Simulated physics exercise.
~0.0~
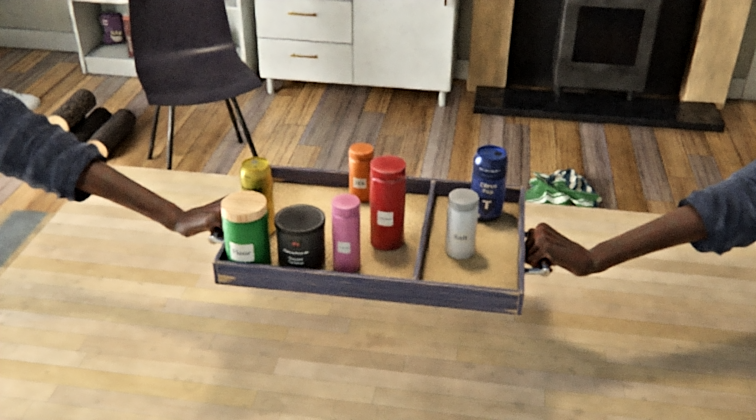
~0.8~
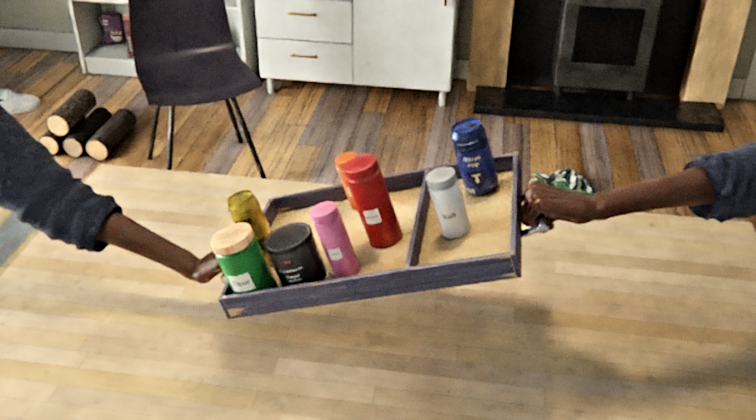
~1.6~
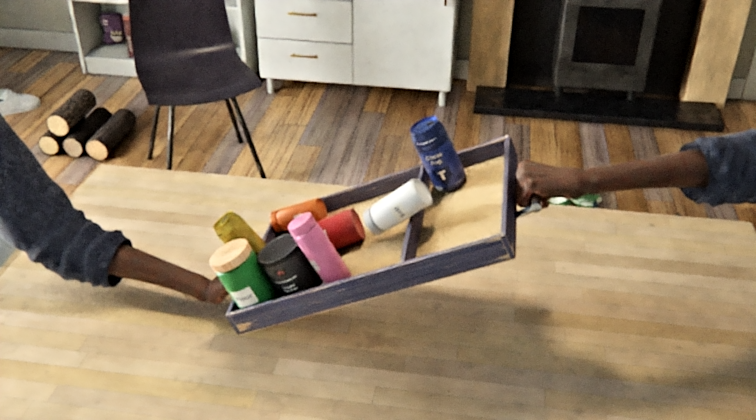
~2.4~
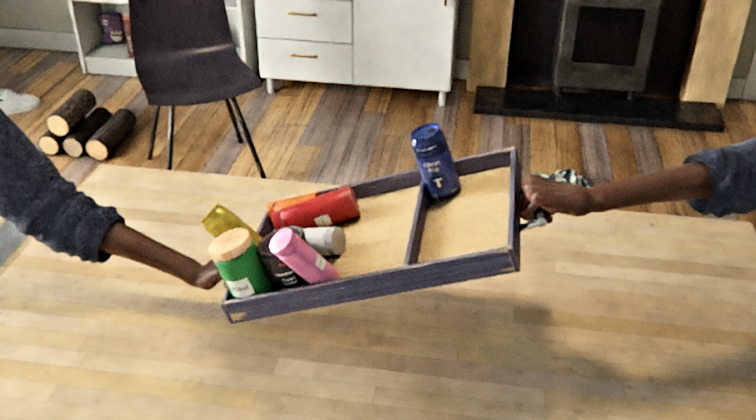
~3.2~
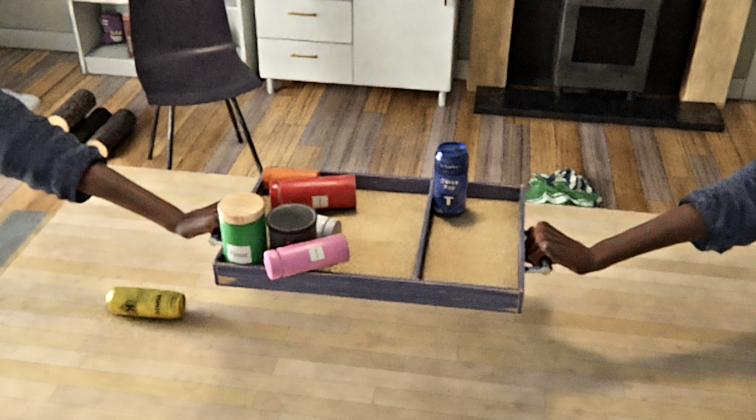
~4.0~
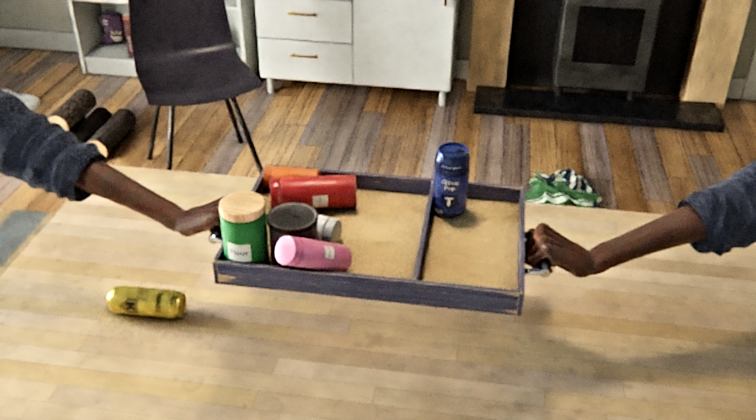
To begin with, two hands hold a dark-rimmed tray level above a wooden table, with eight upright containers spread on either side of its cross bar. The hands tip the tray steeply, left side down, and the containers lean that way. The orange, red and white ones topple and slide left, the white one crossing the bar, and the pink one tips over too. As the tray swings back to level, the yellow can drops onto the table at left. Finally, the green jar, black tin and shifted blue can stand upright, while the pink, red, white and orange containers lie on the tray.
